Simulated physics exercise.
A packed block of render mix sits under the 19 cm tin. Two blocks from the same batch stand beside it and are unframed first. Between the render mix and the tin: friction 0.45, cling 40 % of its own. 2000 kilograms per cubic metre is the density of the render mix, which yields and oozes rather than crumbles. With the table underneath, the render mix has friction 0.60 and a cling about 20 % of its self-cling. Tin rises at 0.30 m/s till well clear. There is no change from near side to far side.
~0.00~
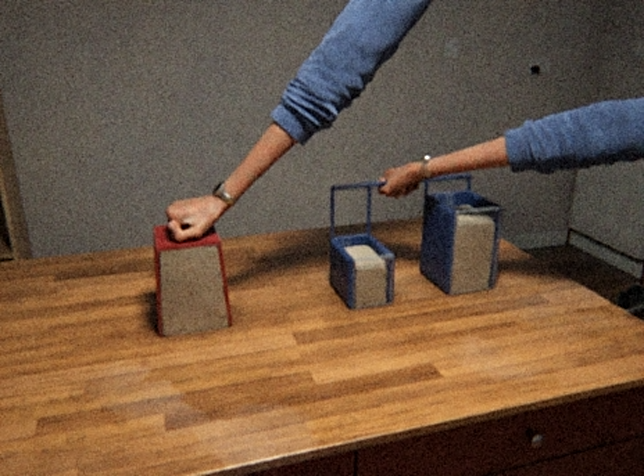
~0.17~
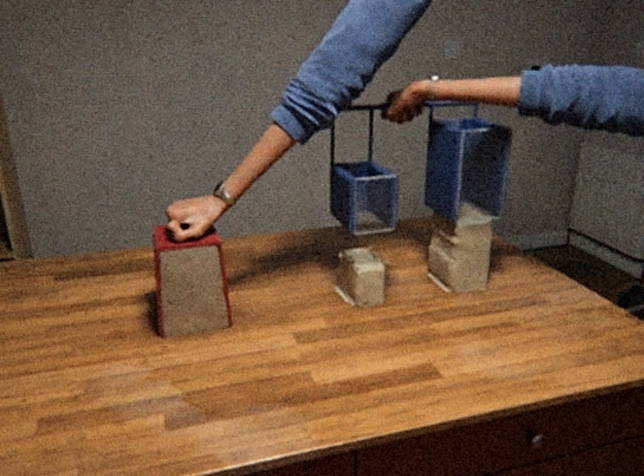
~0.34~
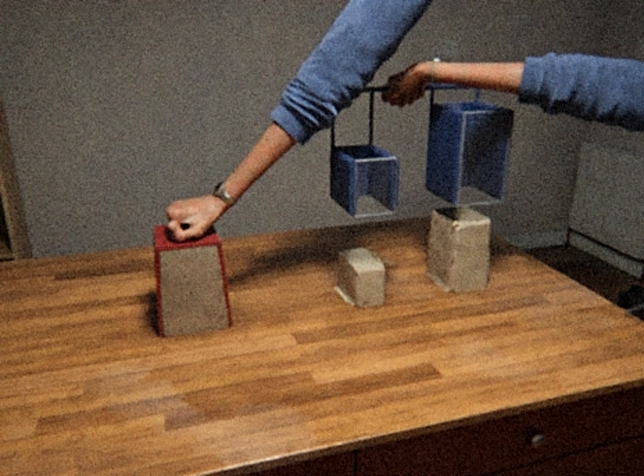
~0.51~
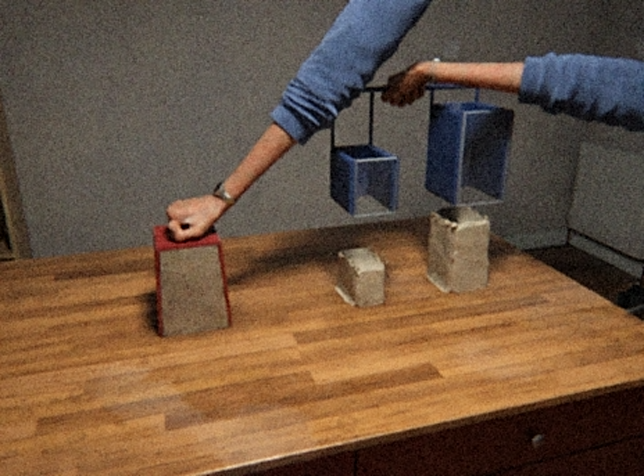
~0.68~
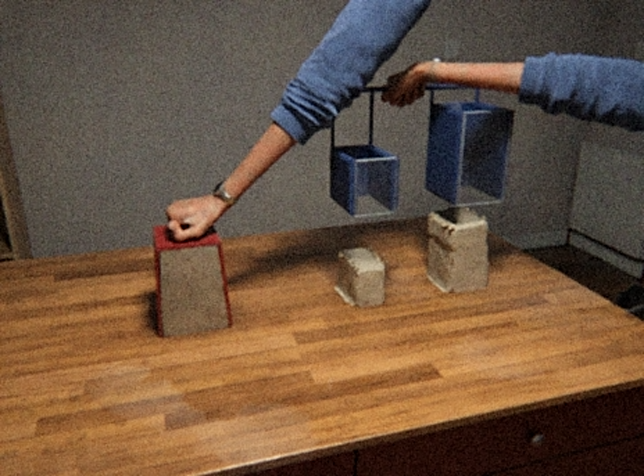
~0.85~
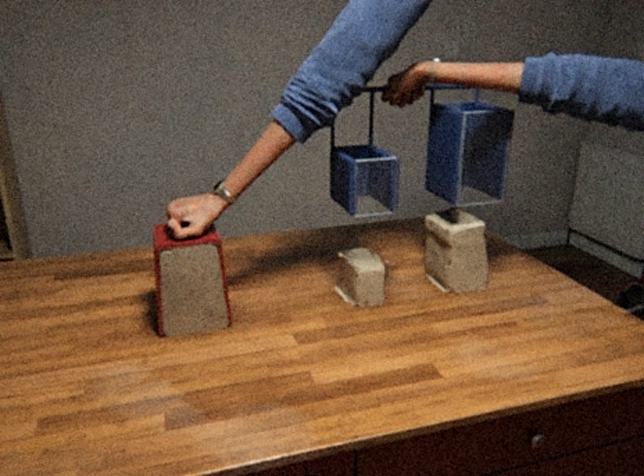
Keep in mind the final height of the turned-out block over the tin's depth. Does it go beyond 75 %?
Yes.
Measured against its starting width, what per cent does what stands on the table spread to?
Around 100 % of the starting width.
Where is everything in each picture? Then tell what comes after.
In the first picture, top corner of the tin at (160, 251), not yet moved; highest point of the render mix at (166, 252); test blocks 9.9 cm, 18 cm high (left to right).
In the second picture, top corner of the tin at (160, 251), not yet moved; highest point of the render mix at (166, 252); test blocks 9.9 cm, 18 cm high (left to right).
In the third picture, top corner of the tin at (160, 251), not yet moved; highest point of the render mix at (166, 252); test blocks 9.9 cm, 18 cm high (left to right).
In the fourth picture, top corner of the tin at (160, 251), not yet moved; highest point of the render mix at (166, 252); test blocks 9.9 cm, 18 cm high (left to right).
In the fifth picture, top corner of the tin at (160, 251), not yet moved; highest point of the render mix at (166, 252); test blocks 9.9 cm, 18 cm high (left to right).
In the sixth picture, top corner of the tin at (160, 250), moved 4 mm; highest point of the render mix at (197, 249); test blocks 9.9 cm, 18 cm high (left to right).
By 1.16 s, the tin is up by 9.3 cm.
By 1.52 s, the tin is up by 20 cm; what stands on the table is 96 % of the tin's depth.
By 1.88 s, the tin is up by 31 cm; what stands on the table is 95 % of the tin's depth.
By 2.24 s, the tin is up by 31 cm; what stands on the table is 95 % of the tin's depth.
By 2.34 s, at the end, the tin is up by 31 cm; what stands on the table is 95 % of the tin's depth.
